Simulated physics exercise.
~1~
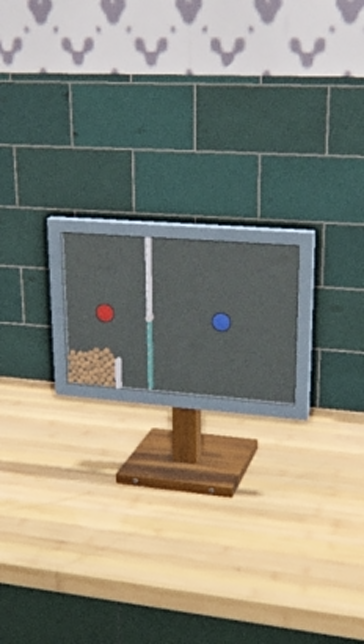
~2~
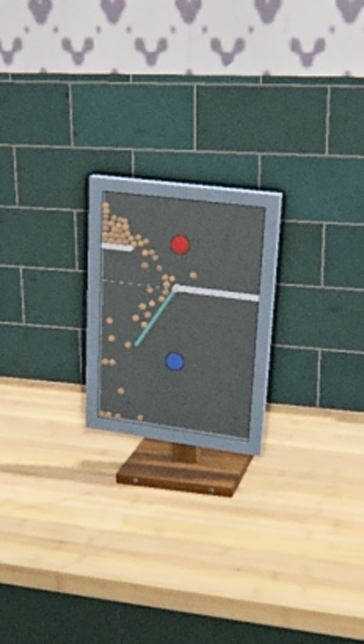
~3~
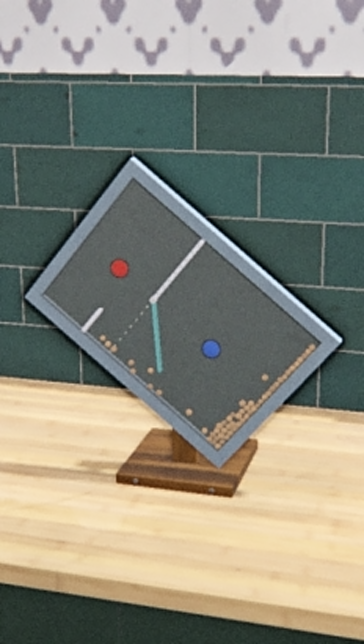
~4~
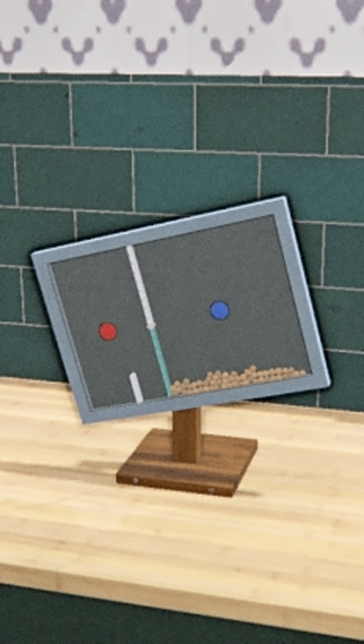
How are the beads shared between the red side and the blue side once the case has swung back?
The blue side holds plenty of the beads, while the red side has hardly any.
